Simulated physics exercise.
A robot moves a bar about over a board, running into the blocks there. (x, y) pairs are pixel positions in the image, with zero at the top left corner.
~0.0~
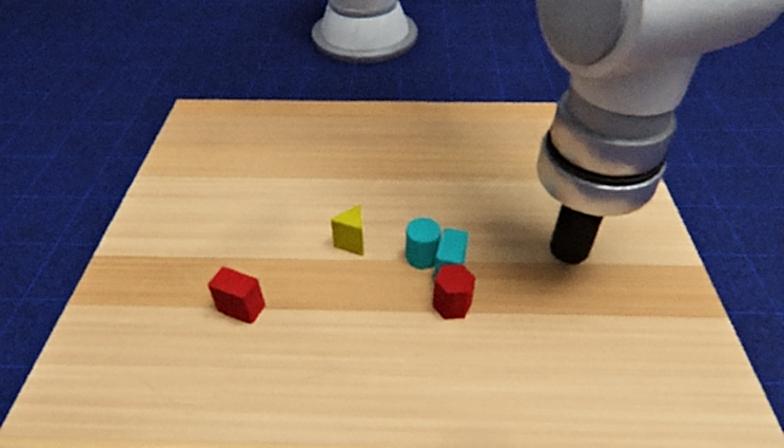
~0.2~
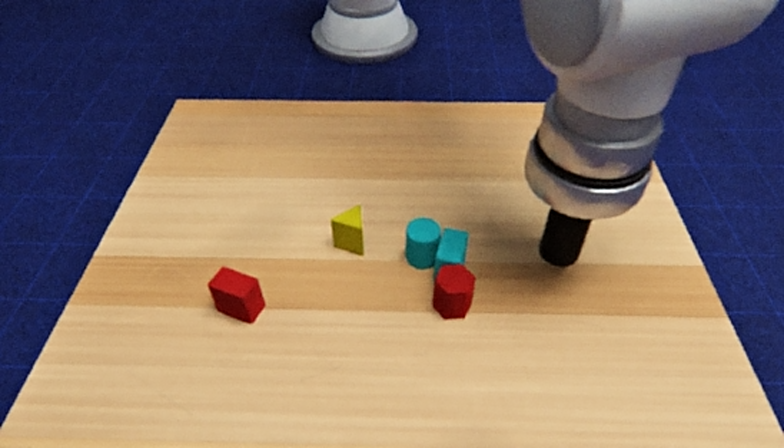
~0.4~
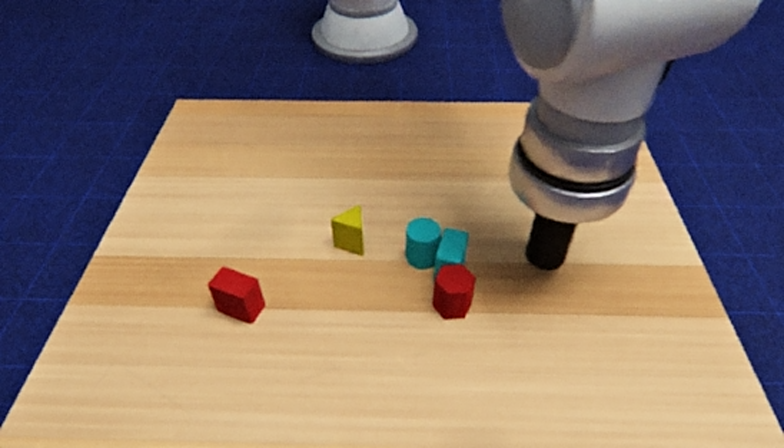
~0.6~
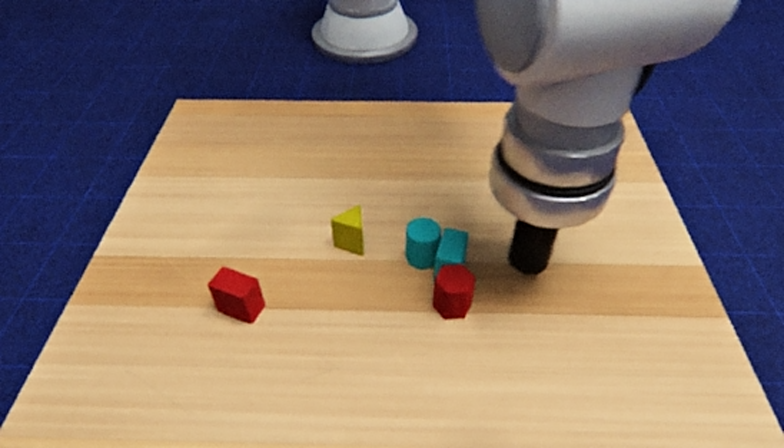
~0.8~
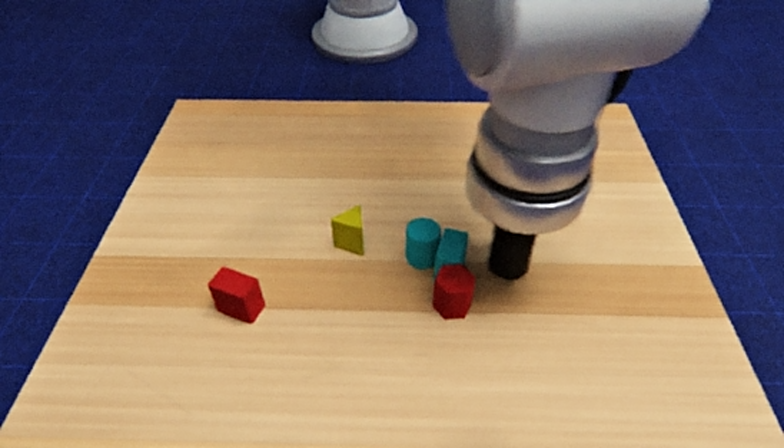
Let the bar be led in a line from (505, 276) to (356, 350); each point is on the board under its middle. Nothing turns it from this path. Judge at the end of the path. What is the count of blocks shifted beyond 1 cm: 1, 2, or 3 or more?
Just one will move.
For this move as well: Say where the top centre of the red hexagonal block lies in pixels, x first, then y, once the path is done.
My prediction: (314, 344).
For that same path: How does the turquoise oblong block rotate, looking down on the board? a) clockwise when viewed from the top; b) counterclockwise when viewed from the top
Correct choice: A.
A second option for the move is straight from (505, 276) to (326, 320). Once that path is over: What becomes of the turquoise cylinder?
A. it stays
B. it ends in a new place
I'll go with B - it ends in a new place.
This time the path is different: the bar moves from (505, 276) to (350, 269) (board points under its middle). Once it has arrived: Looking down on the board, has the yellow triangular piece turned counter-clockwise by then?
I expect so.
What follows on the original path. One third of the way, bar at (461, 289); turquoise oblong block at (448, 245), turned 25° clockwise; red hexagonal block at (430, 290).
Two thirds of the way, bar at (410, 314); turquoise oblong block at (447, 246), turned 30° clockwise; red hexagonal block at (374, 316).
At the end, bar at (355, 339); turquoise cylinder still; turquoise oblong block at (447, 246), turned 30° clockwise; red hexagonal block at (314, 344).
